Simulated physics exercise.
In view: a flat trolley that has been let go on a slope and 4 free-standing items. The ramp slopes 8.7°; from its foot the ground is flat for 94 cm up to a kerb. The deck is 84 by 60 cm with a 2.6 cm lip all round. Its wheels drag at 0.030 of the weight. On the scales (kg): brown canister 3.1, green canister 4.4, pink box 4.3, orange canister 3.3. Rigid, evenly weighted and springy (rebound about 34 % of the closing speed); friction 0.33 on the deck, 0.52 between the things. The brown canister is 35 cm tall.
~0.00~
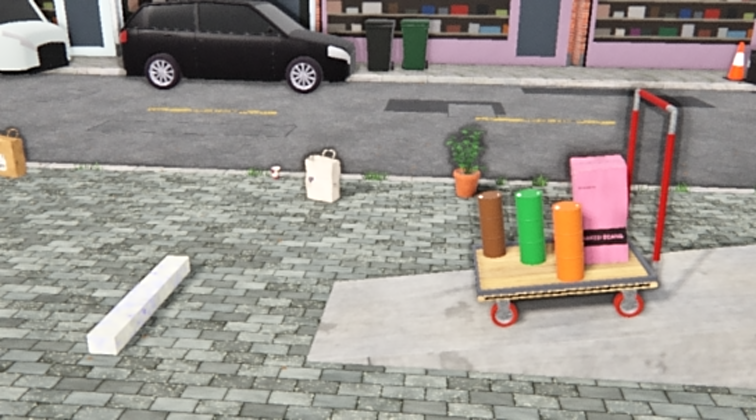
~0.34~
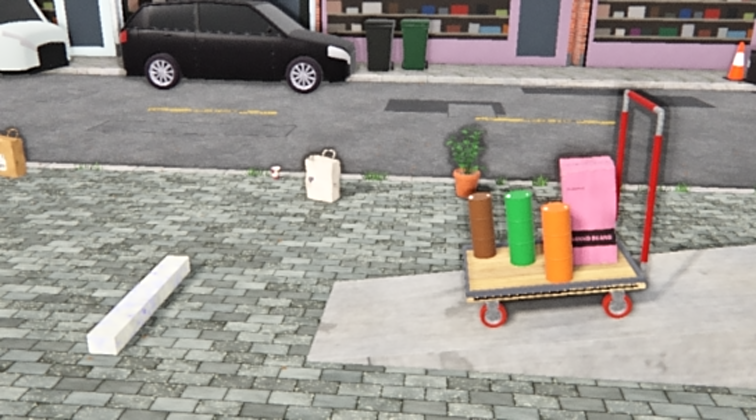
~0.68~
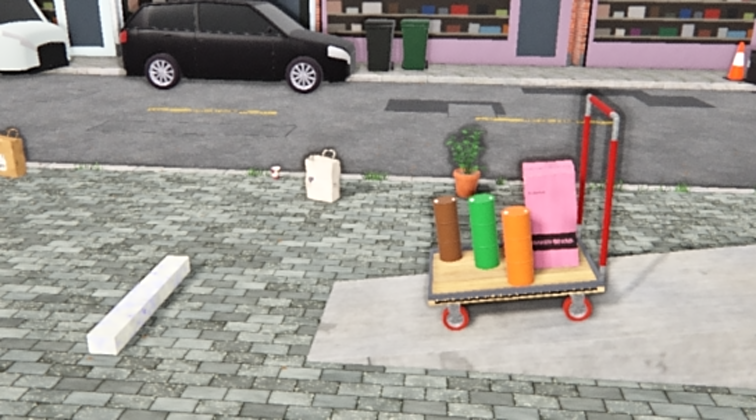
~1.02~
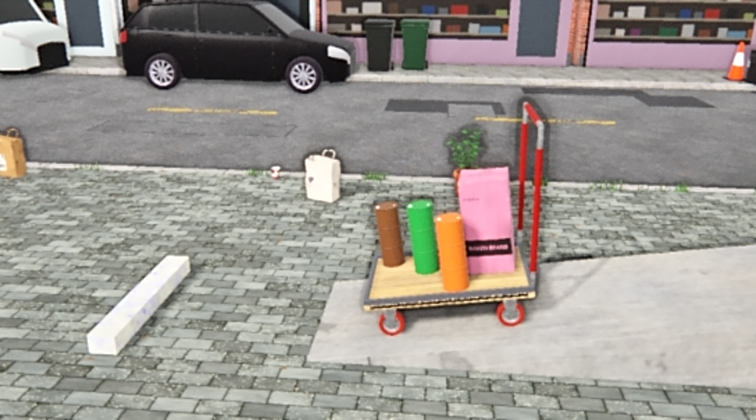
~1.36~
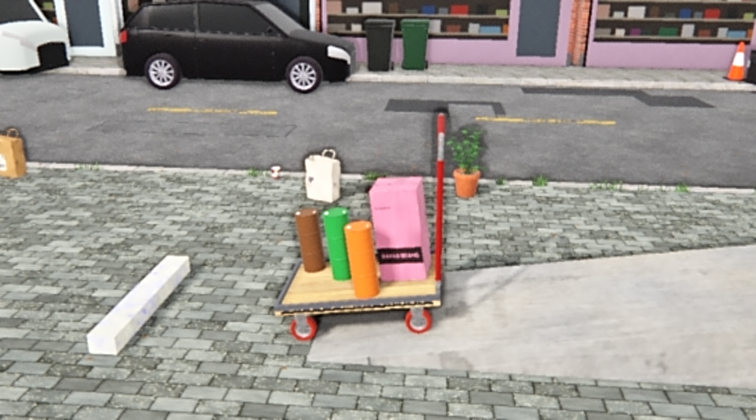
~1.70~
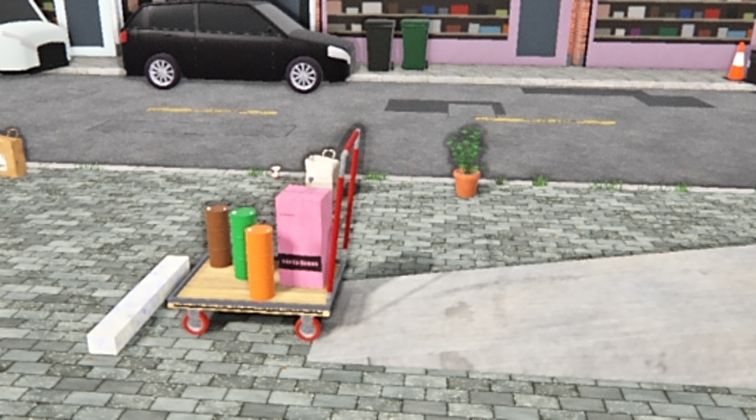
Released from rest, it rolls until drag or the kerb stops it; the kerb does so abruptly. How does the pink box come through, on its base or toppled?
The pink box is still upright.
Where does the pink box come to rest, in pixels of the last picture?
At about (191, 232).
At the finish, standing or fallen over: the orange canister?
The orange canister is still upright.
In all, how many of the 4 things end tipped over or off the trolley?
That comes to 2.
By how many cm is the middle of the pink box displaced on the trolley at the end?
About 38 cm.
Around 2.00 s, trolley at the kerb; pink box shifted 17 cm near (226, 233); brown canister tipped 43° against what carries it; green canister shifted 17 cm.
Around 2.10 s, trolley at the kerb; brown canister now off the trolley; pink box shifted 27 cm near (209, 232); green canister tipped 10° against what carries it.
Around 2.30 s, trolley at the kerb; green canister now off the trolley; pink box shifted 37 cm near (192, 232); orange canister shifted 37 cm.
Around 2.70 s, trolley at the kerb; pink box shifted 37 cm near (191, 232); orange canister shifted 37 cm.
Finally (4.4 s), off the trolley and tipped over, brown canister and green canister; not toppled but over 10 cm from the start, pink box and orange canister. Final places as that camera would see them, pink box near (191, 232).
